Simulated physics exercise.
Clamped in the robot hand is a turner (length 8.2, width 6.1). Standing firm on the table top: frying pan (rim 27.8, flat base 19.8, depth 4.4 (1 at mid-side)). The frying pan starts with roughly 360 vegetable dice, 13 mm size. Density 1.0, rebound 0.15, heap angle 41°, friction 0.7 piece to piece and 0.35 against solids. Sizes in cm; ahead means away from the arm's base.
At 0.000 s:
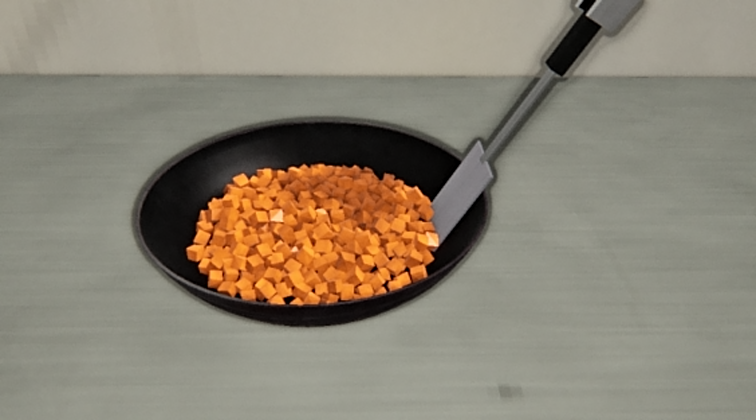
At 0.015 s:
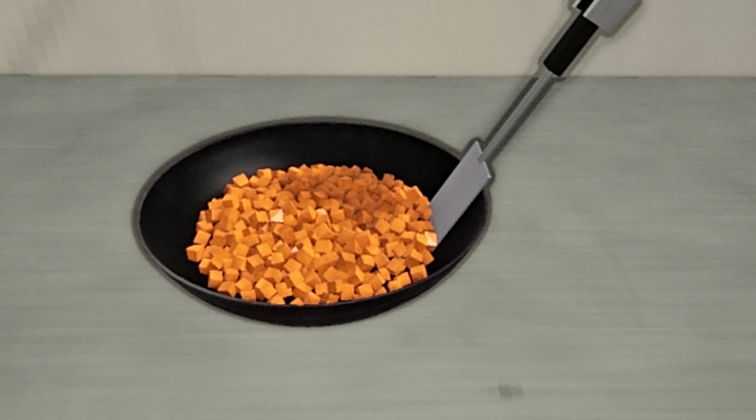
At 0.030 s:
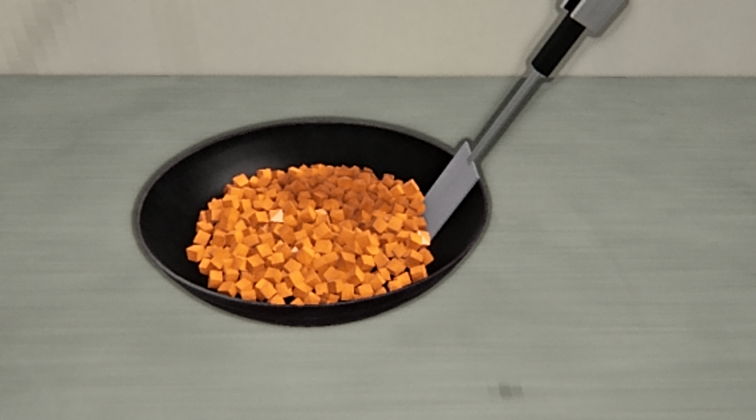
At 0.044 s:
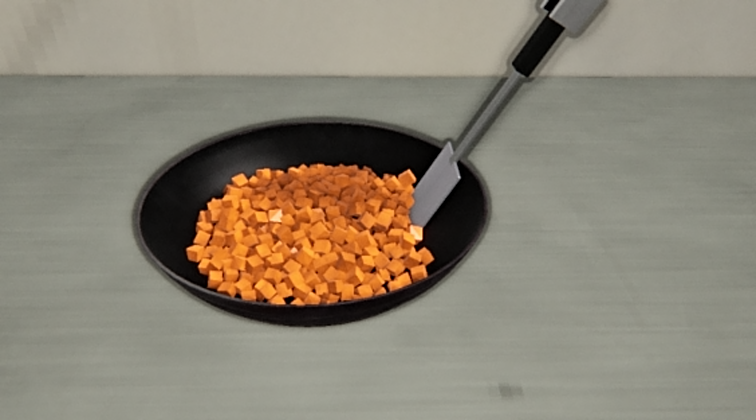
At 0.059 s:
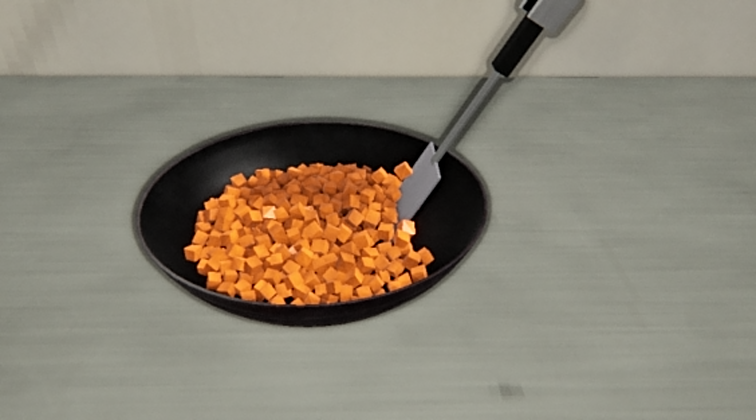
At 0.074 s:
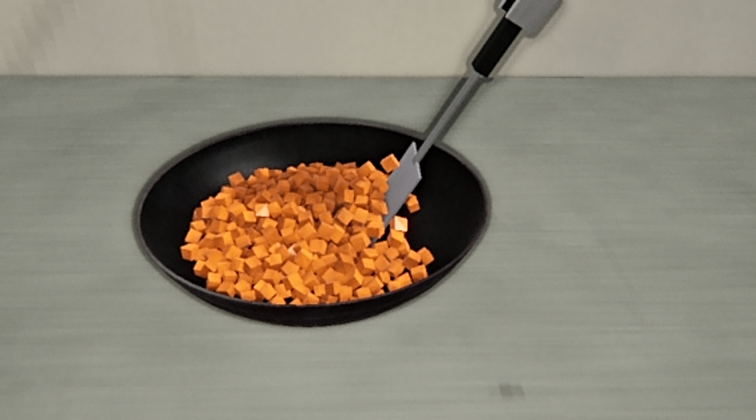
The clip shows a black frying pan of orange vegetable dice on a table, a turner held at its right side; the turner stays still briefly, then moves left into the heap, pushing some of the nearby dice.
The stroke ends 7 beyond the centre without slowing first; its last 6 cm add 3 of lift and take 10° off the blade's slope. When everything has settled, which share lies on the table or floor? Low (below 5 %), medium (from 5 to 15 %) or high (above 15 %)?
Answer: Medium; from 5 to 15 % of the vegetable dice finish on the table or floor.
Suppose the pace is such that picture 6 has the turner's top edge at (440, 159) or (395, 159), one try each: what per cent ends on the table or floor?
About 5 and 15 per cent.
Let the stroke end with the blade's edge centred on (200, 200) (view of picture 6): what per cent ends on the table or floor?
About 20 per cent.
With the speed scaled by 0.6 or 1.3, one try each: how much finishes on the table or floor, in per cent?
Some 0 and 20 per cent.
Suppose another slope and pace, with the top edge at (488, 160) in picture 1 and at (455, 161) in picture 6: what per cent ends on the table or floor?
About 0 per cent.
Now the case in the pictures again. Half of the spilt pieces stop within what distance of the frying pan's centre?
Some 20 cm.
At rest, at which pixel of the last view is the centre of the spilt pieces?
At about (92, 232).
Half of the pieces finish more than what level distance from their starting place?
About 3 cm.
After 0.11 s, sloping 60°, highest piece 7 above the table; 360 in the frying pan.
After 0.15 s, sloping 56°, highest piece 7 above the table; 360 in the frying pan.
After 0.36 s, sloping 50°, highest piece 5 above the table; 331 in the frying pan, 23 on the table or floor, 6 on the blade or in flight.
After 1.41 s, sloping 50°, highest piece 5 above the table; 331 in the frying pan, 29 on the table or floor.
In the end, 331 in the frying pan, 29 on the table or floor. That is 8 % on the table or floor.
